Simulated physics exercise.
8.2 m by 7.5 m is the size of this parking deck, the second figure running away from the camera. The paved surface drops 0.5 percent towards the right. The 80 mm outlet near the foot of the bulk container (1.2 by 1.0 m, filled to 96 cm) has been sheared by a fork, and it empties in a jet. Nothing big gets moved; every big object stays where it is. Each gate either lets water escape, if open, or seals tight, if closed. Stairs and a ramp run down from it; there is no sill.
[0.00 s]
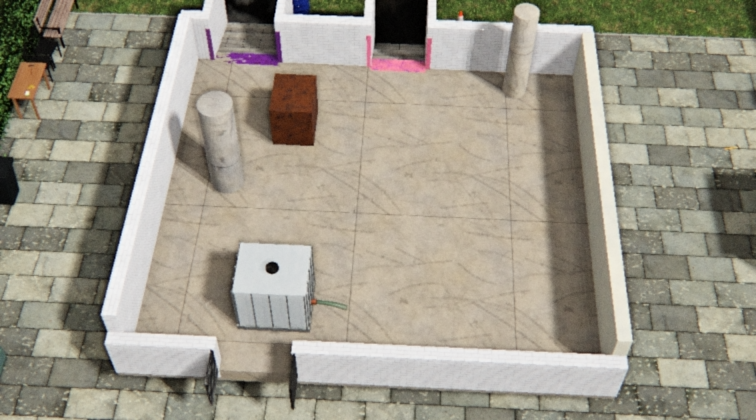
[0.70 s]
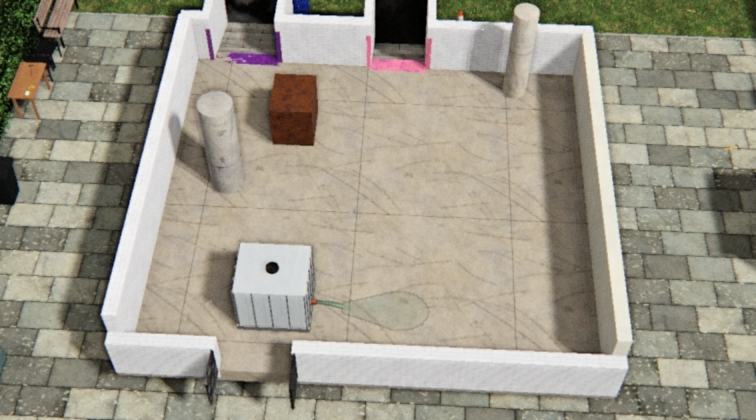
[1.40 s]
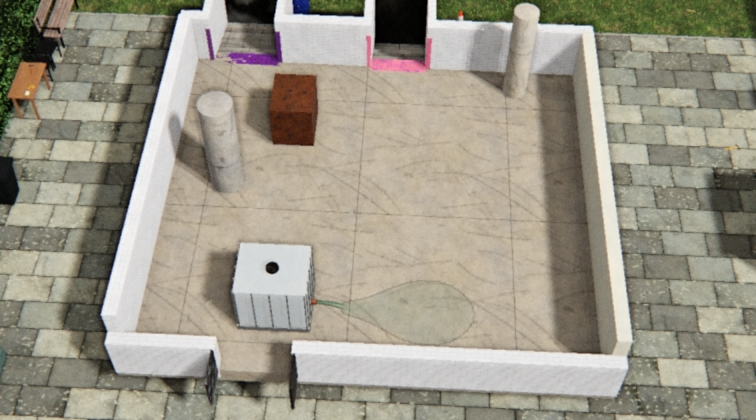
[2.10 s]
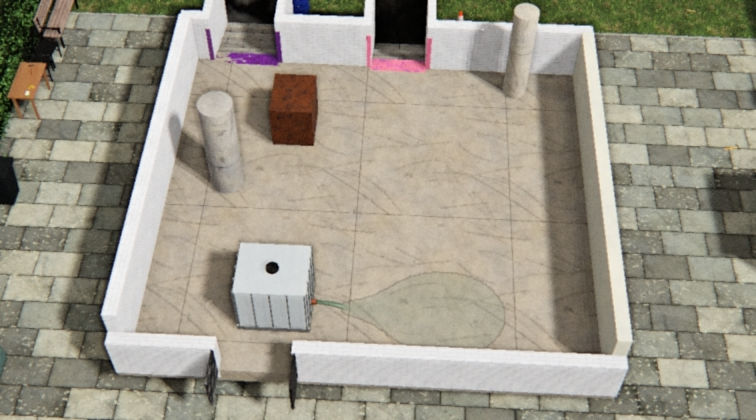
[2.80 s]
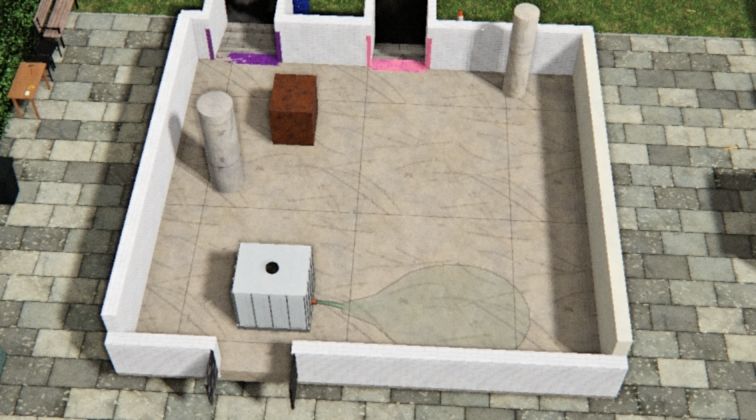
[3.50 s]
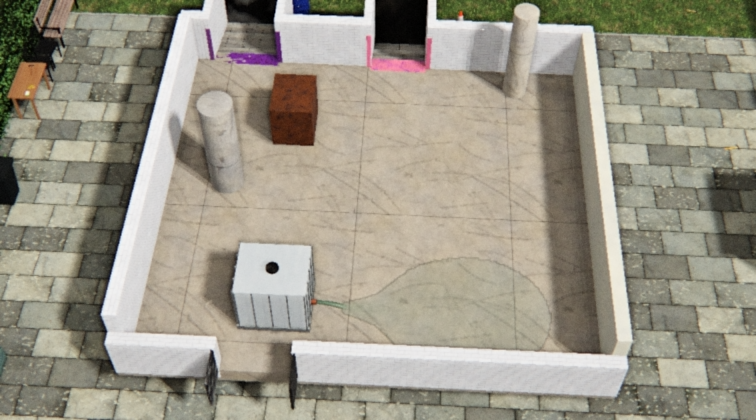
To begin with, a thin stream of water emerges from the lower right side of a pale, box-shaped container inside a white-walled yard. It spreads rightward across the paving as a narrow teardrop, then widens into a broad, shallow sheet, while the container, pillars and brown block stay still.
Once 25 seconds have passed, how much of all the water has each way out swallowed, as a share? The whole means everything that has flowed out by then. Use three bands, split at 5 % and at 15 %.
Shares: Gateway: Not even 5 %; stairwell (marked pink): Under 5 %; ramp down (marked purple): Not even 5 %.
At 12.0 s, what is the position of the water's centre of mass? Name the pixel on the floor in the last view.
The water's centre sits about at (516, 303).
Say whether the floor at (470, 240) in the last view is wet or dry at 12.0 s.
It is flooded.
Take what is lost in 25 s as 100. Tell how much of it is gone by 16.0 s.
Roughly 0 per cent.
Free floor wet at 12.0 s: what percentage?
Roughly 20 percent.
After 5.0 s water covers 15 % of the floor and is deepest (3 cm) near (351, 311); gone so far, the gateway 0 %, the stairwell (marked pink) 0 %, the ramp down (marked purple) 0 %.
After 8.0 s water covers 15 % of the floor and is deepest (3 cm) near (351, 311); gone so far, the gateway 0 %, the stairwell (marked pink) 0 %, the ramp down (marked purple) 0 %.
After 12.0 s water covers 20 % of the floor and is deepest (3 cm) near (596, 376); gone so far, the gateway 0 %, the stairwell (marked pink) 0 %, the ramp down (marked purple) 0 %.
After 16.0 s water covers 25 % of the floor and is deepest (3 cm) near (595, 367); gone so far, the gateway 0 %, the stairwell (marked pink) 0 %, the ramp down (marked purple) 0 %.
After 25.0 s water covers 40 % of the floor and is deepest (3 cm) near (594, 358); gone so far, the gateway 0 %, the stairwell (marked pink) 0 %, the ramp down (marked purple) 0 %.
